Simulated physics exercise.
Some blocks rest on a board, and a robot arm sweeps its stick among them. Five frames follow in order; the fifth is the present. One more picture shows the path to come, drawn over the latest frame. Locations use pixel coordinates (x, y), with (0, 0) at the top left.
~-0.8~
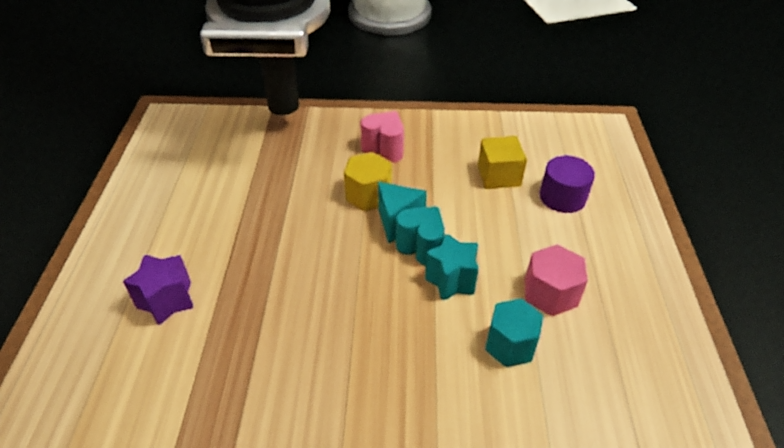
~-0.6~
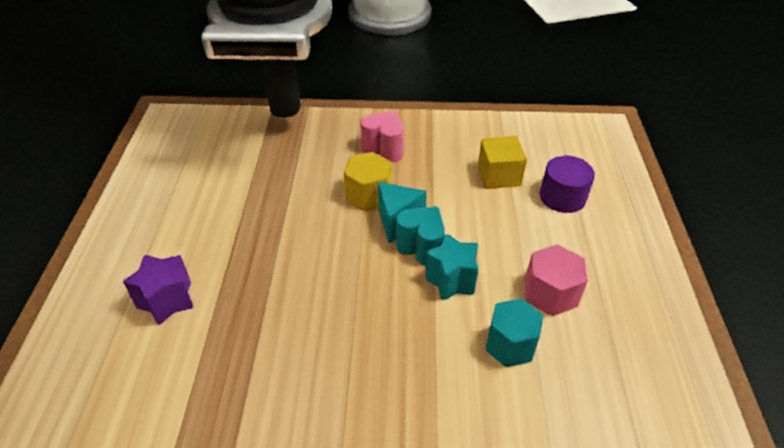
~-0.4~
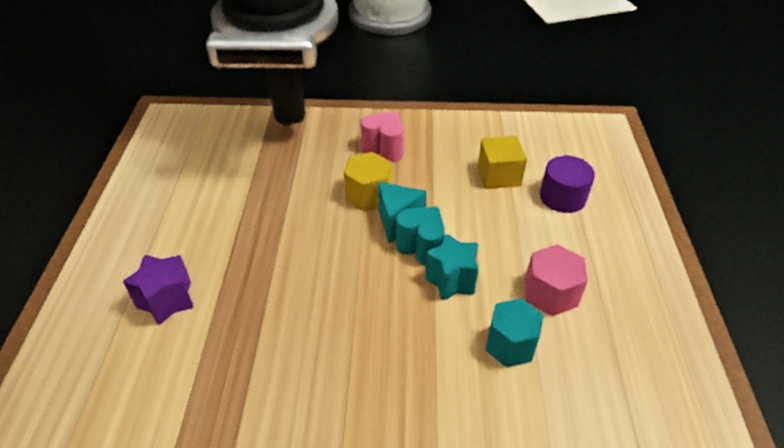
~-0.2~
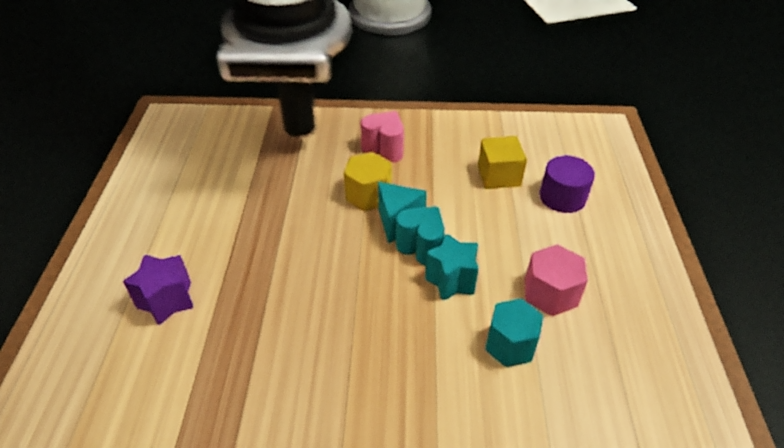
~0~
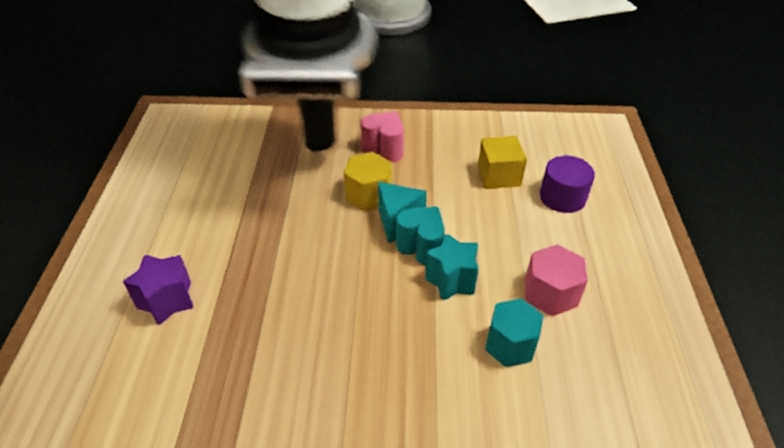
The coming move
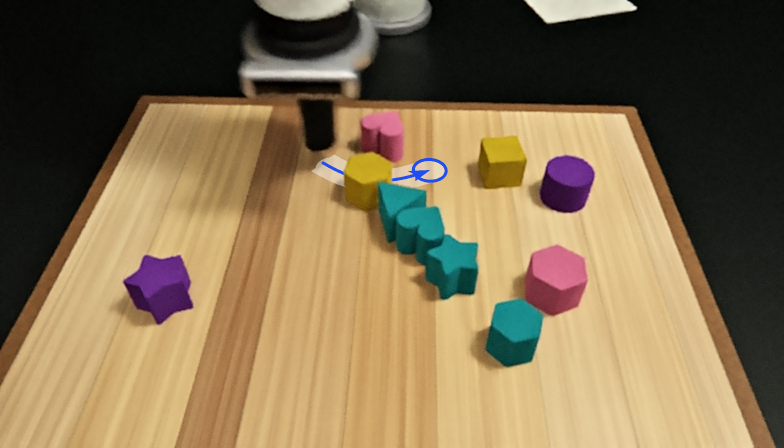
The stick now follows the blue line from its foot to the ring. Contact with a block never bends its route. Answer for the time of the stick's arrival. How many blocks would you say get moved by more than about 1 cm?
It will shift three or more blocks.
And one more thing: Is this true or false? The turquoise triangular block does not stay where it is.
True.
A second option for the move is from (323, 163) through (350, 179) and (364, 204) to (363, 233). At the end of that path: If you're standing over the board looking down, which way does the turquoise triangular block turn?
Looking from above, the answer is clockwise.
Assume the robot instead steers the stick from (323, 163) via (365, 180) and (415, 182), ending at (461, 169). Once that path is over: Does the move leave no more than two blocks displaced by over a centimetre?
I expect not.
The drawn path runs from (323, 163) through (354, 177) and (393, 180) to (430, 170).
The first path, step by step. One third of the way, stick at (355, 157); yellow six-sided block at (379, 172); turquoise triangular block at (403, 204), turned 15° clockwise; turquoise heart at (426, 225), turned 15° anticlockwise.
Two thirds of the way, stick at (395, 159); yellow six-sided block at (406, 180), turned 35° clockwise; turquoise triangular block at (414, 215), turned 20° clockwise; turquoise heart at (435, 237), turned 15° anticlockwise; turquoise star block at (468, 265).
At the end, stick at (431, 150); yellow six-sided block at (407, 179), turned 40° clockwise; turquoise triangular block at (414, 215), turned 20° clockwise; turquoise heart at (435, 237), turned 15° anticlockwise; turquoise star block at (468, 265).
